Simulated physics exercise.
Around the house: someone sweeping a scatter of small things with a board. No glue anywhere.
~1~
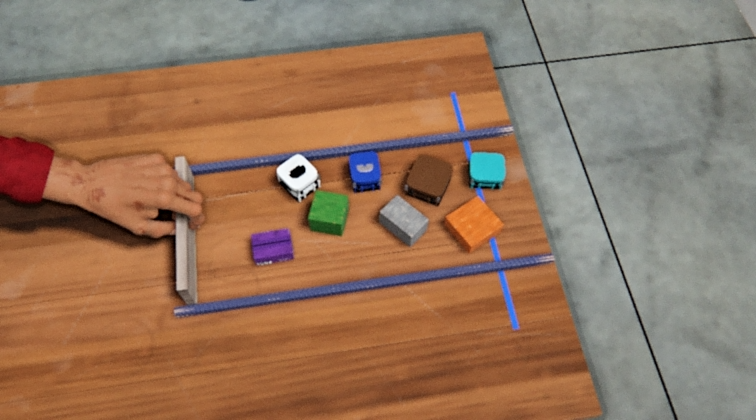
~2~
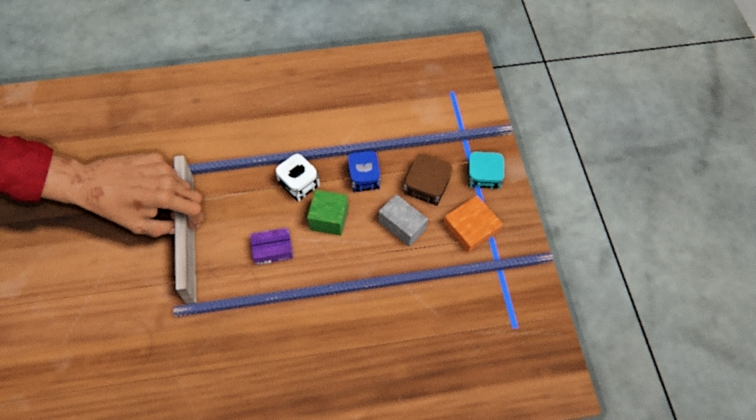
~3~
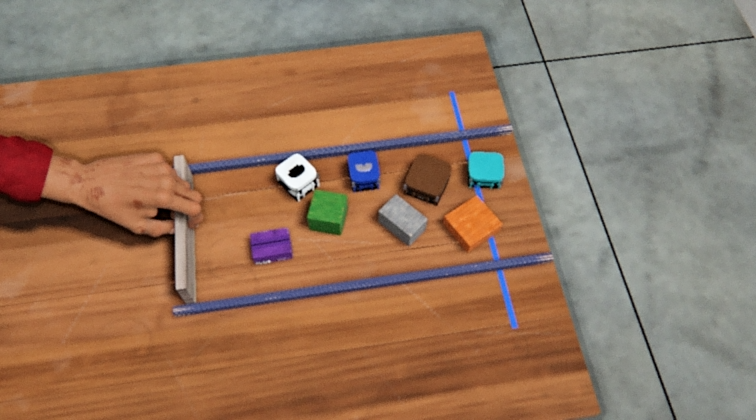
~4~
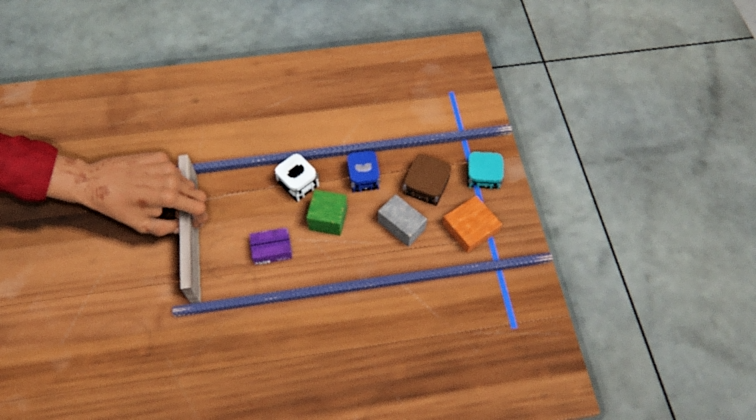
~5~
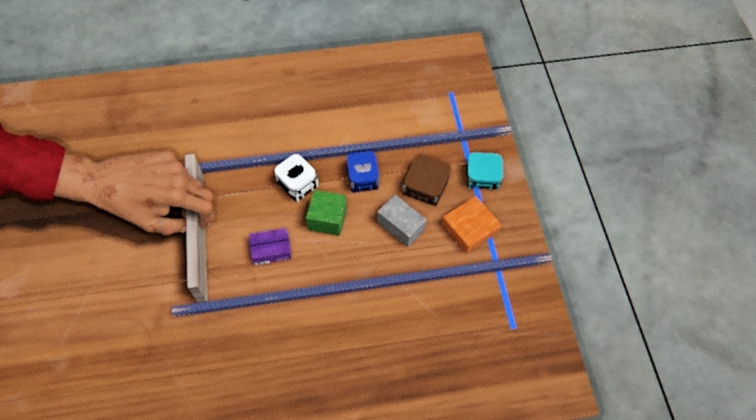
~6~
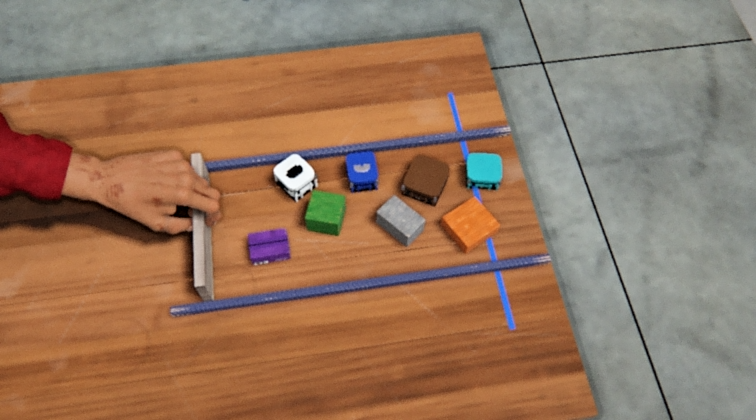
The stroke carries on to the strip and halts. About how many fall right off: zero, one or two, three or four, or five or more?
Here the number that fall off is three or four.
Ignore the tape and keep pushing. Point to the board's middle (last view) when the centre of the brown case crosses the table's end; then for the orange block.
For the brown case at (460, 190), for the orange block at (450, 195).
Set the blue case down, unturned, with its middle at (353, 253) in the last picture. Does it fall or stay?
From there it survives.
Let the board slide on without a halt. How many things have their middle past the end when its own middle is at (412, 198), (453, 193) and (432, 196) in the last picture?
The counts: 0, 2 and 1.
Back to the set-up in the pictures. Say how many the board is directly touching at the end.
In contact: 3.
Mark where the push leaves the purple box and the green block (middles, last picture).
First (504, 224), then (494, 188).
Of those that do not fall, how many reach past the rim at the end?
The number is 2.
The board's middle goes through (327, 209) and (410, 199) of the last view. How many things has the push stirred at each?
4 and 8.
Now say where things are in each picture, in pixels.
In the first frame, turquoise case (486, 172); orange block (474, 225); brown case (429, 180); board (186, 229); tape (481, 199).
In the second frame, orange block (473, 224); board (185, 228).
In the third frame, brown case (428, 180); green block (328, 213).
In the fourth frame, turquoise case (485, 171); grey block (402, 220).
In the fifth frame, orange block (471, 224); purple box (271, 246).
In the sixth frame, turquoise case (483, 172); orange block (470, 225); brown case (426, 180); board (202, 226); tape (478, 199).
Soon after, none off yet; turquoise case at rest near (483, 172); orange block at rest near (470, 225); brown case at rest near (426, 180).
After that, none off yet; turquoise case displaced about its own width near (507, 173); orange block displaced a little near (491, 225); brown case displaced about its own width near (466, 183).
In the end, the number that fall off is three or four; gone, brown case, orange block and turquoise case.
